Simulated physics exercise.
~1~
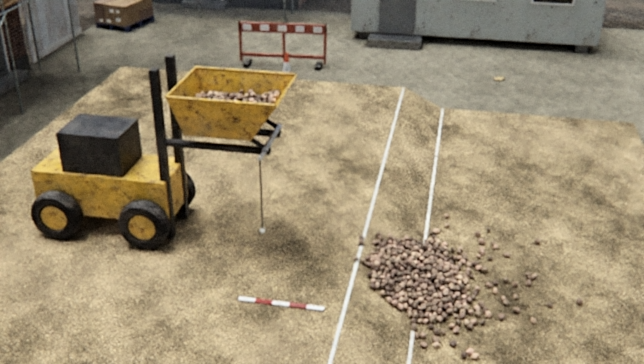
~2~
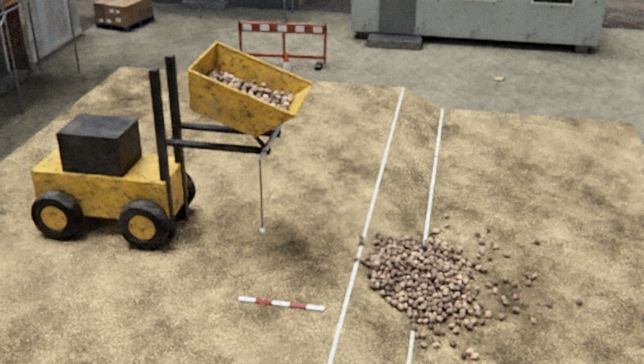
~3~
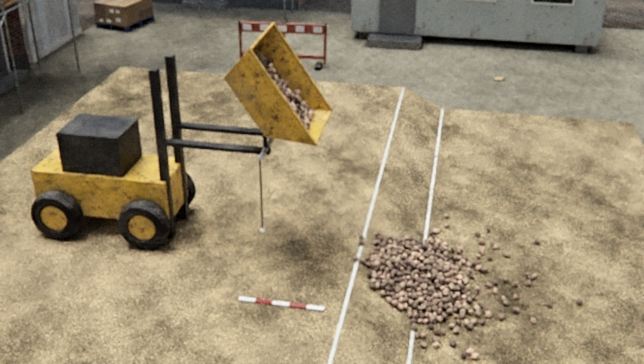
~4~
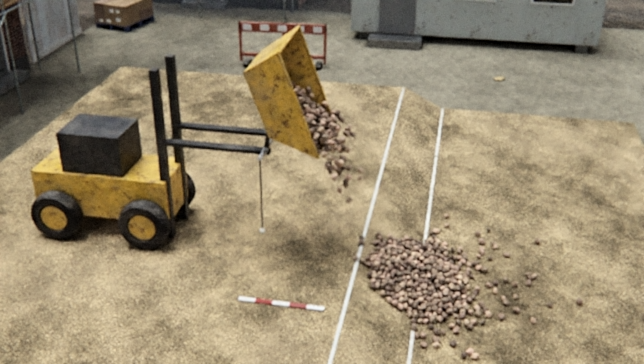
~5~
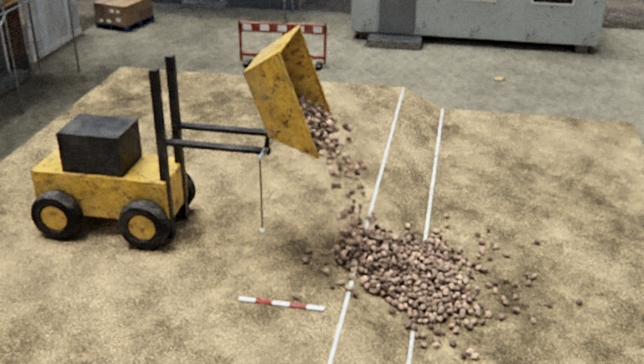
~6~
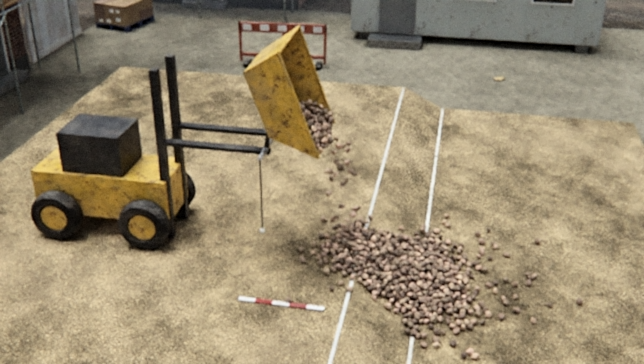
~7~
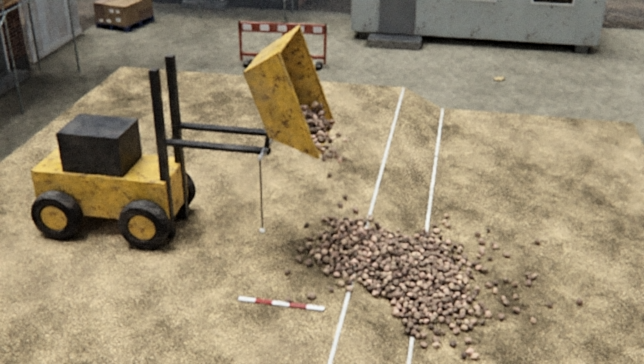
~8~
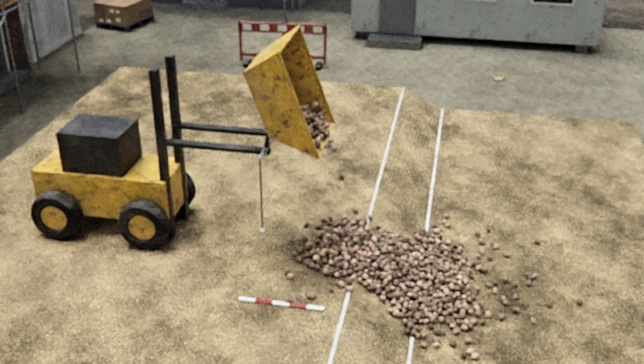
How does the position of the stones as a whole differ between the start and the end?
The stones as a whole end up farther to the right. At the start they are split between the raised skip and the pile, while at the end most lie on the ground, with some left in the skip.
